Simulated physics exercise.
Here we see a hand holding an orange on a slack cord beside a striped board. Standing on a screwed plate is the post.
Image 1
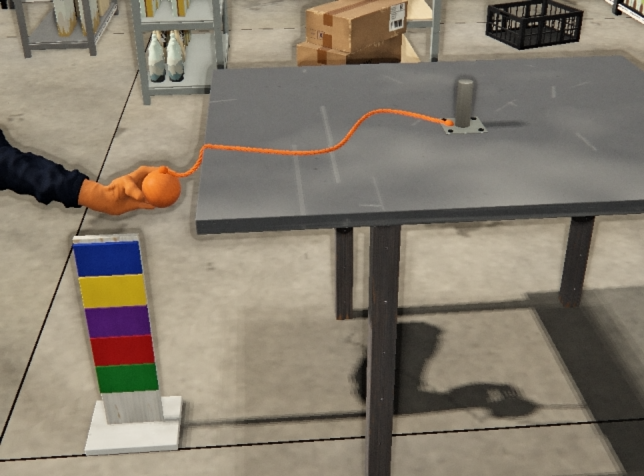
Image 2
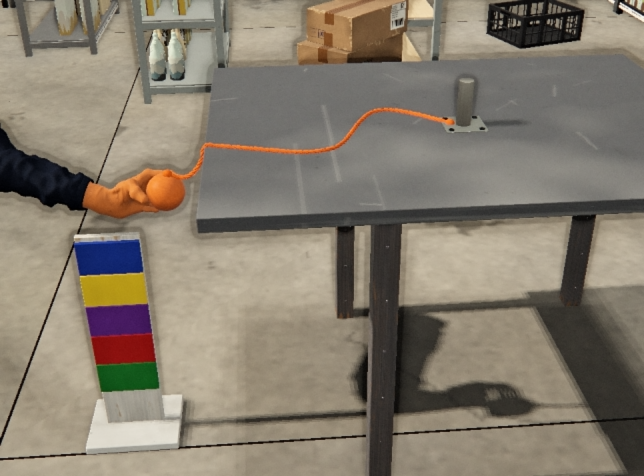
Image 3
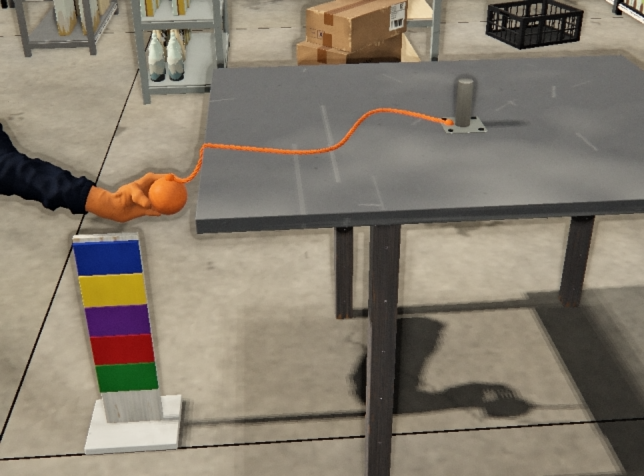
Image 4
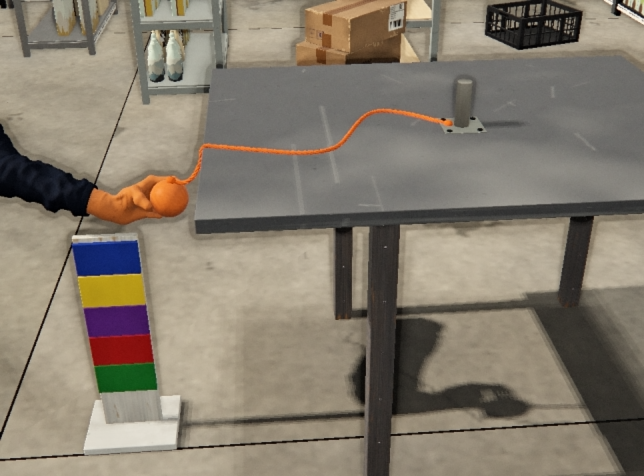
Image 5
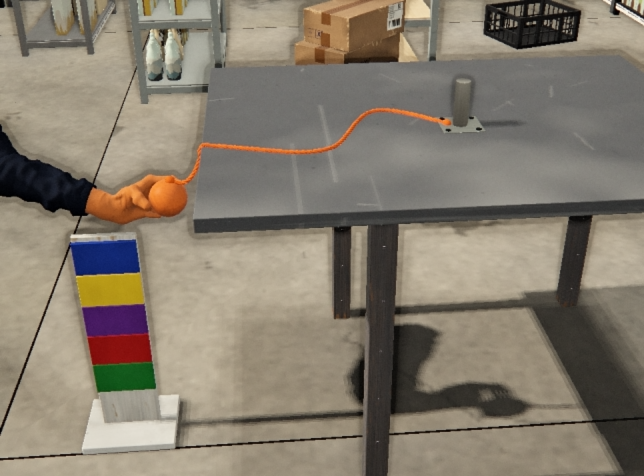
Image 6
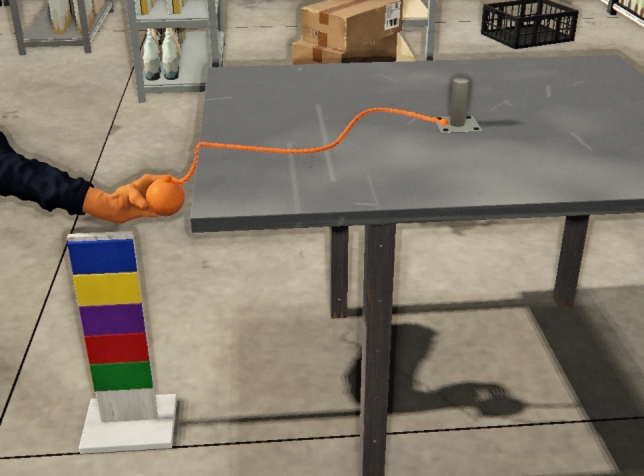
A gloved hand holding an orange ball on a slack cord beside a striped board, barely moving near a grey table.
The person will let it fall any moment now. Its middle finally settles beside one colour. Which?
Yellow.
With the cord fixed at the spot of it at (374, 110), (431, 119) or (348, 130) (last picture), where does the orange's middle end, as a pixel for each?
In that order: (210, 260), (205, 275) and (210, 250).
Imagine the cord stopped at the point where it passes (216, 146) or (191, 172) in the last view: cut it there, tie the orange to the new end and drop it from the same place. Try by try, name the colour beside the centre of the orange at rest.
Try by try: Higher than all five; blue.
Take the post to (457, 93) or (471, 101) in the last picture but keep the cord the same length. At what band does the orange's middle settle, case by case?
For the first spot, blue; for the second, blue.
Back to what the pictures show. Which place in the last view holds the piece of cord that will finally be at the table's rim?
That spot is roughly at (273, 151).
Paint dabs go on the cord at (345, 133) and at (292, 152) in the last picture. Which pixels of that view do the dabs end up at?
At (291, 127) for the first, at (214, 129) for the second.
Early on, orange near (183, 279); level with yellow.
Midway, orange near (238, 262); level with yellow.
Near the end, orange near (203, 272); level with yellow.
Finally, orange near (207, 269); level with yellow. The yellow one.
